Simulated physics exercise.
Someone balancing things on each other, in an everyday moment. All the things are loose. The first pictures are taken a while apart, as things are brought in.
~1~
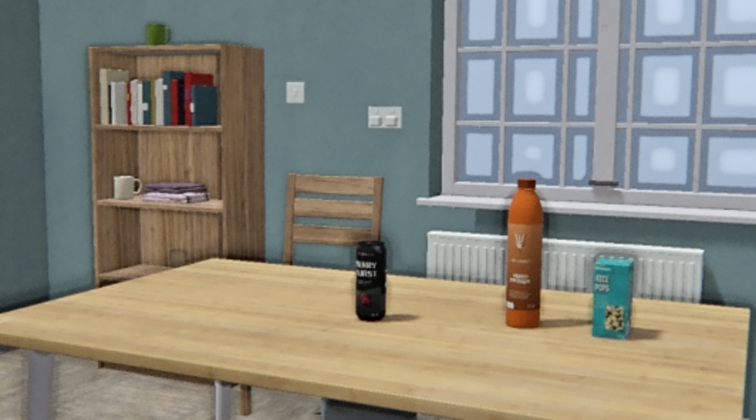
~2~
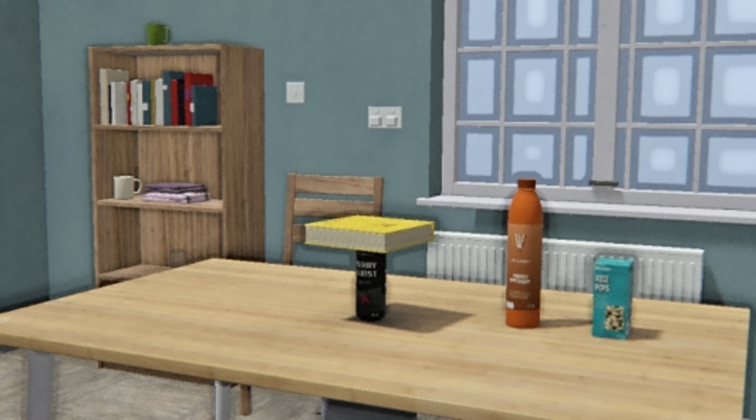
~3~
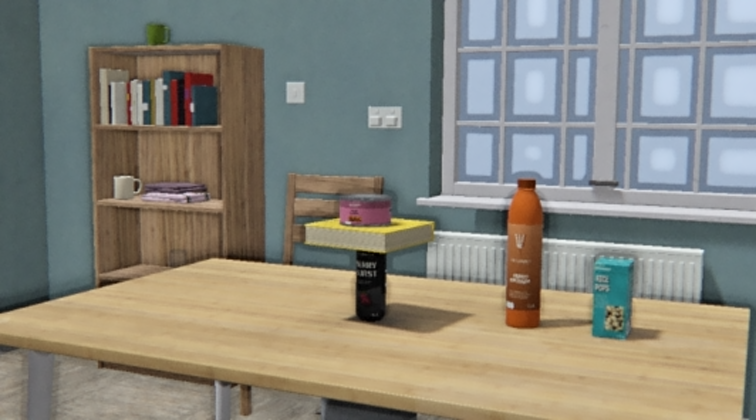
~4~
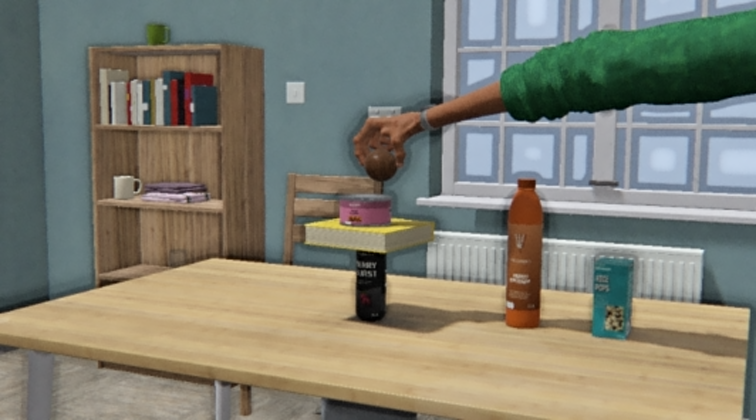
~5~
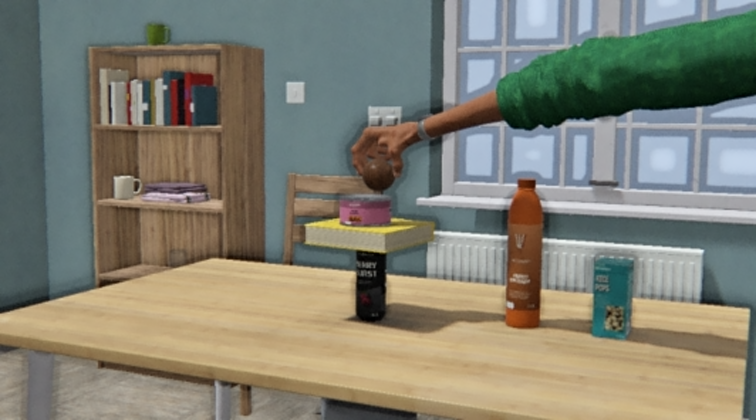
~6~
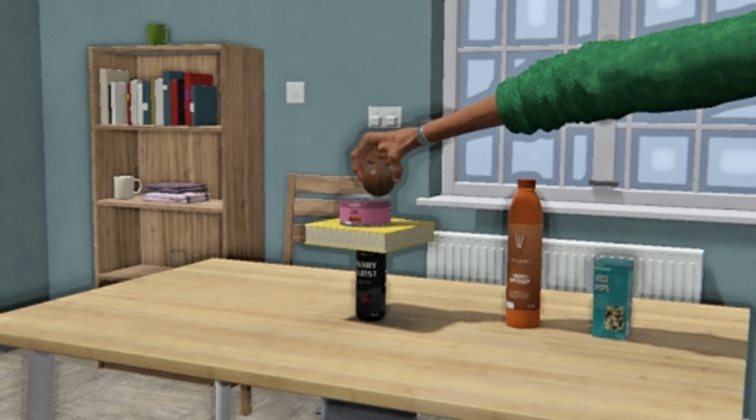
Hand in green sleeve lowering a brown onion onto a pink tub, stacked on a yellow book atop a black can.
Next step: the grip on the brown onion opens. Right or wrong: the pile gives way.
Wrong.
Then, 0.20 s past the last view, nothing moves.
Then, 0.40 s past the last view, brown onion resting near (379, 181).
Finally, all 6 still in place. Final places as the last picture's camera would see them, brown onion near (379, 181). The pile stays up.
